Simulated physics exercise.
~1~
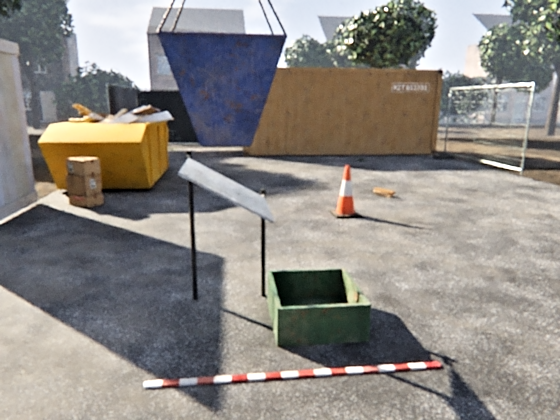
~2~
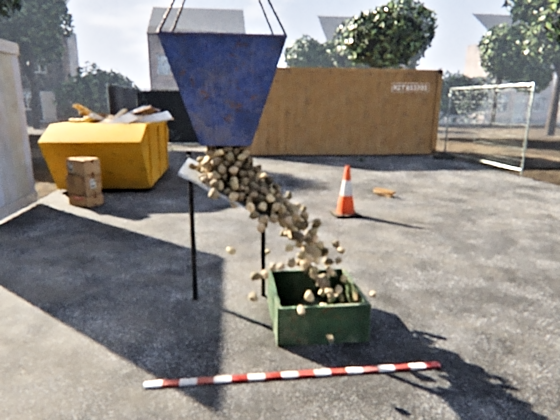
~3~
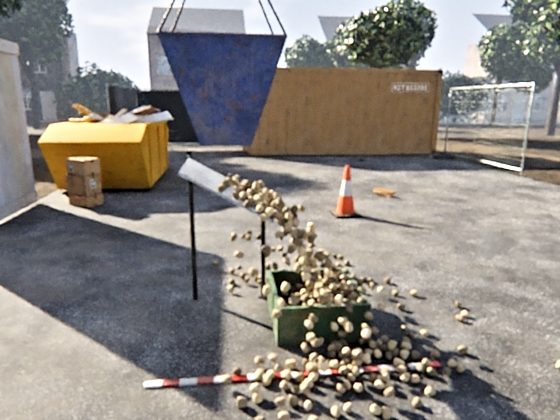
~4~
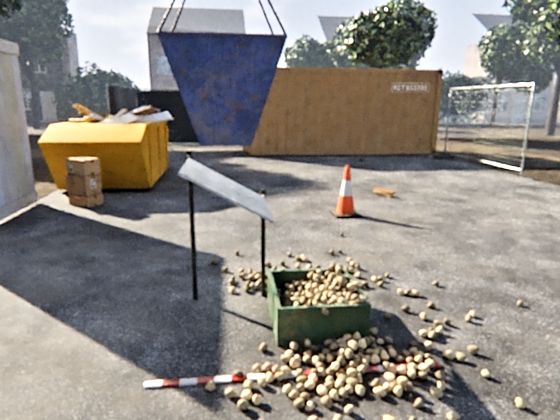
The clip shows a blue skip hanging above a sloping metal sheet, releasing rounded stones that tumble down to the right into a green bin; many bounce out, and the bin ends holding a heap, with the rest scattered around it and over a red and white pole.
